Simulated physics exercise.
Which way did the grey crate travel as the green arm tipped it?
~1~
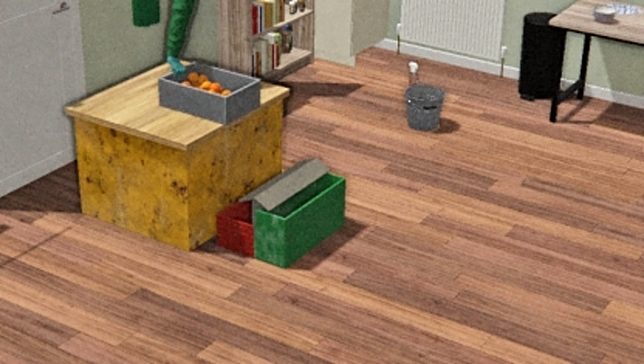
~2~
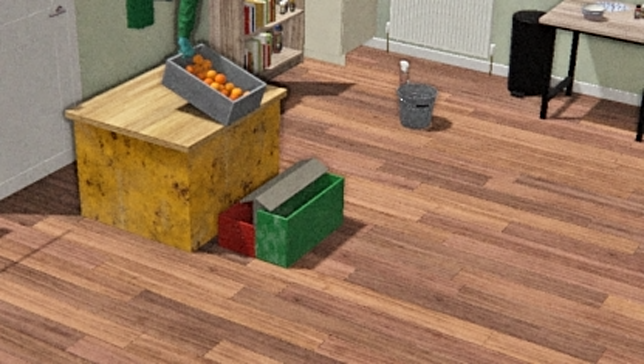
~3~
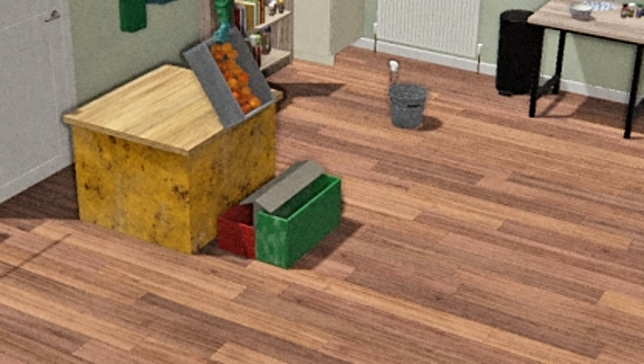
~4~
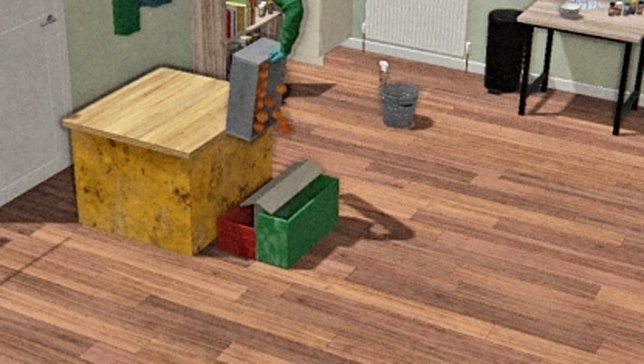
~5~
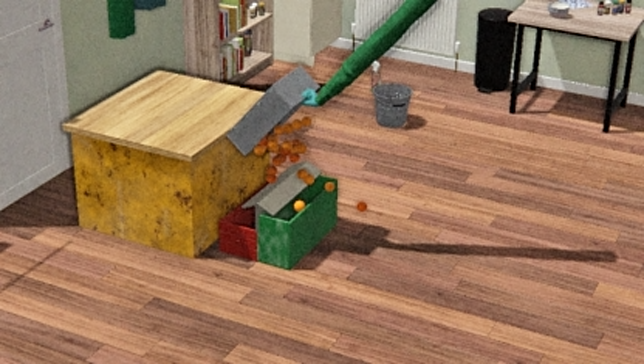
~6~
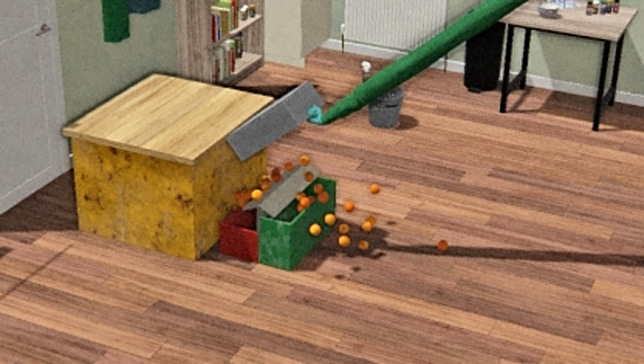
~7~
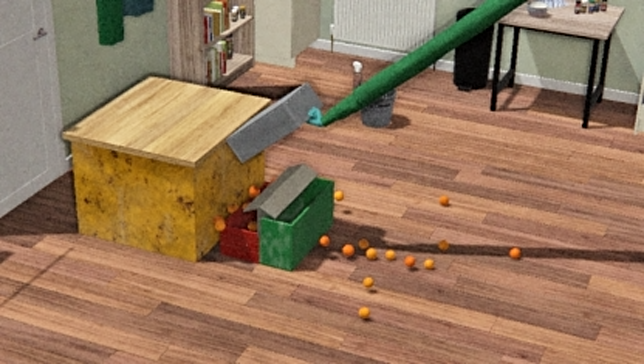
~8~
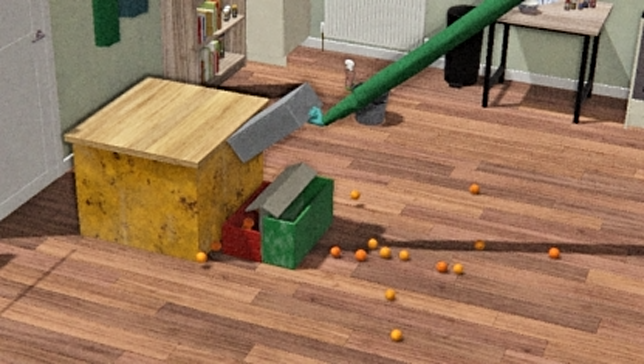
The grey crate moved to the right, ending up tipped over the right-hand edge of the bench.
